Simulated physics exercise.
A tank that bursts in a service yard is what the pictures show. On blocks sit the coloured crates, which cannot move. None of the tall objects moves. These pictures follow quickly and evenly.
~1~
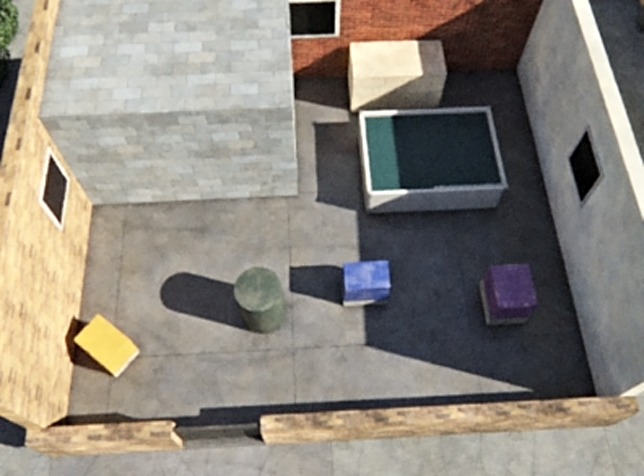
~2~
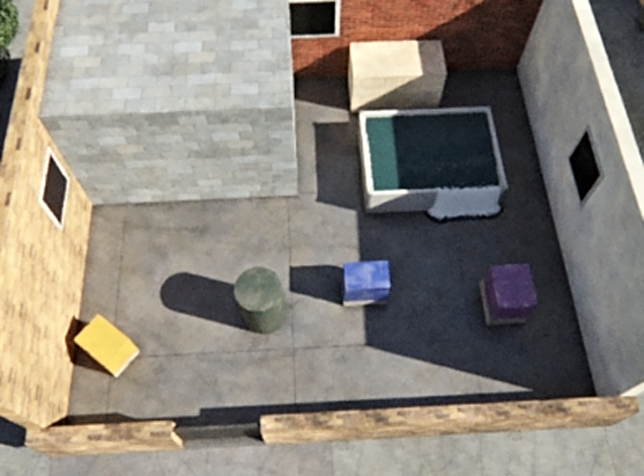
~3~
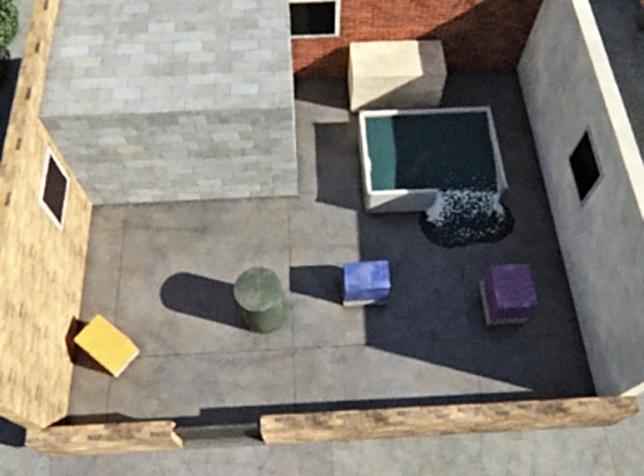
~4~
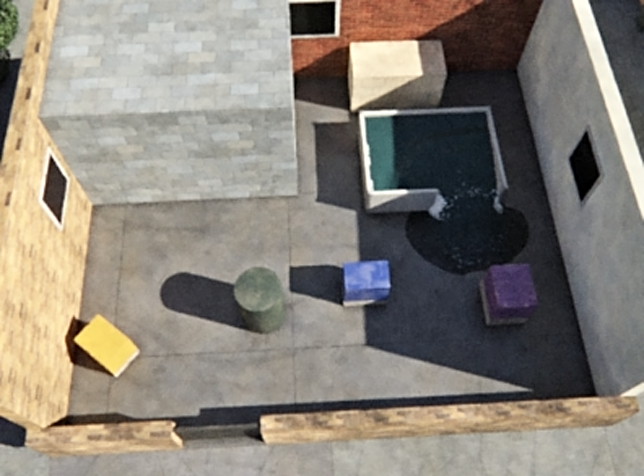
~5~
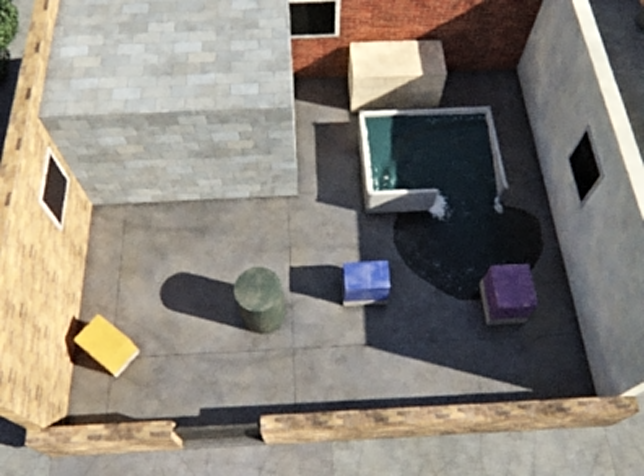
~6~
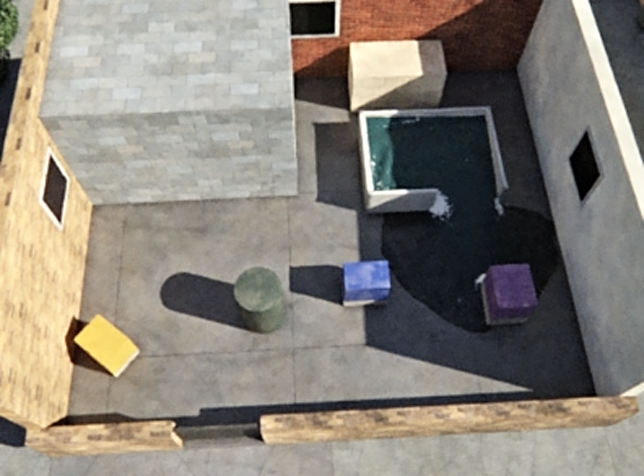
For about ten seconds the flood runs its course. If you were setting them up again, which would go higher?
One by one: The purple crate will be reached by the flood; the yellow crate will be reached by the flood; the blue crate will be out of the flood.
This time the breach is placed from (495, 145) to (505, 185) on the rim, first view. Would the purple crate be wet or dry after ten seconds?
So, as it turns out, the purple crate is left untouched.
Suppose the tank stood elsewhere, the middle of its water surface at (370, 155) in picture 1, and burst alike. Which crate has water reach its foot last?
The crate marked yellow.
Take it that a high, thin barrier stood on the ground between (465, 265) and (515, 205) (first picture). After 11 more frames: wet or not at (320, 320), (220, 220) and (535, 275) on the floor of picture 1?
As listed: Clear, dry, free of water.
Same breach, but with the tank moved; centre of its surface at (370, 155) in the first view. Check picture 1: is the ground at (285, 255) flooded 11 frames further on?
At that place: Wet.
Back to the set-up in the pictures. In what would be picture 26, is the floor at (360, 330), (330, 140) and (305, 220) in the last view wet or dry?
Going through them one by one, the first is waterlogged, the second spared and the third spared.
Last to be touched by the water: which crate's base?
I say the crate marked yellow.
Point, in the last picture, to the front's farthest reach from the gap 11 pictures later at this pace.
My guess would be about (317, 423).
A moment on, water covers 20 % of the floor; the purple crate water round its plinth, the yellow crate not reached, the blue crate water round its plinth.
Next, water covers 25 % of the floor; the purple crate water round its plinth, the yellow crate not reached, the blue crate water round its plinth.
Then, water covers 45 % of the floor; the purple crate water round its plinth, the yellow crate not reached, the blue crate water round its plinth.
Later, water covers 65 % of the floor; the purple crate water round its plinth, the yellow crate water round its plinth, the blue crate water round its plinth.
In the end, water covers 85 % of the floor; the purple crate was topped, the yellow crate was topped, the blue crate stayed above the water.
